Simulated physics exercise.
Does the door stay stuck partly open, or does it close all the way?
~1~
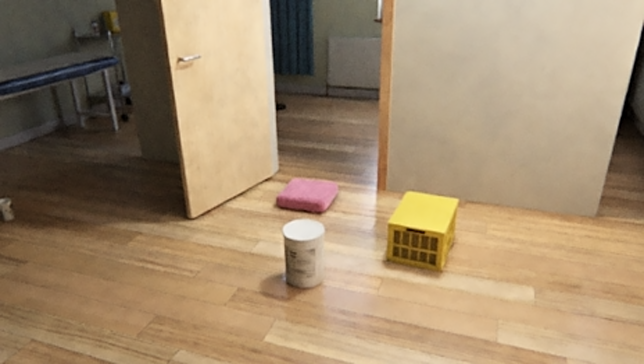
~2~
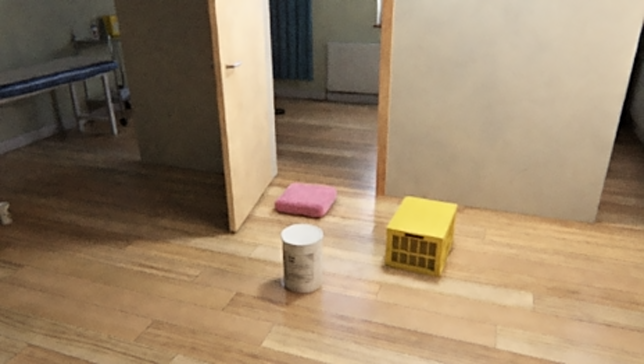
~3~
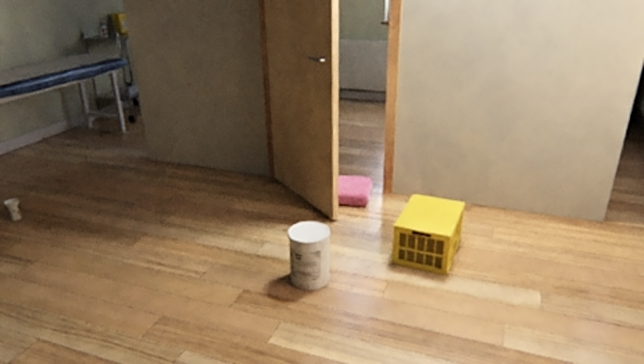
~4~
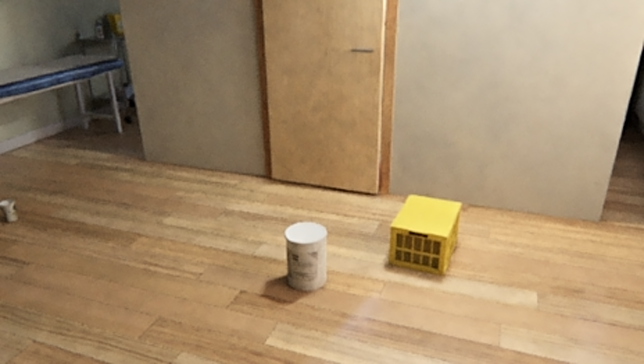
The door closes all the way. The pink cushion shifts to the right as the door swings and is out of sight by the end, and the pail and crate are clear of the door.
In a room with a wooden floor, an open door swung steadily towards its frame as a pink cushion near the doorway shifted right. The door ended up shut with the cushion out of sight, while the white pail and yellow crate stayed put.
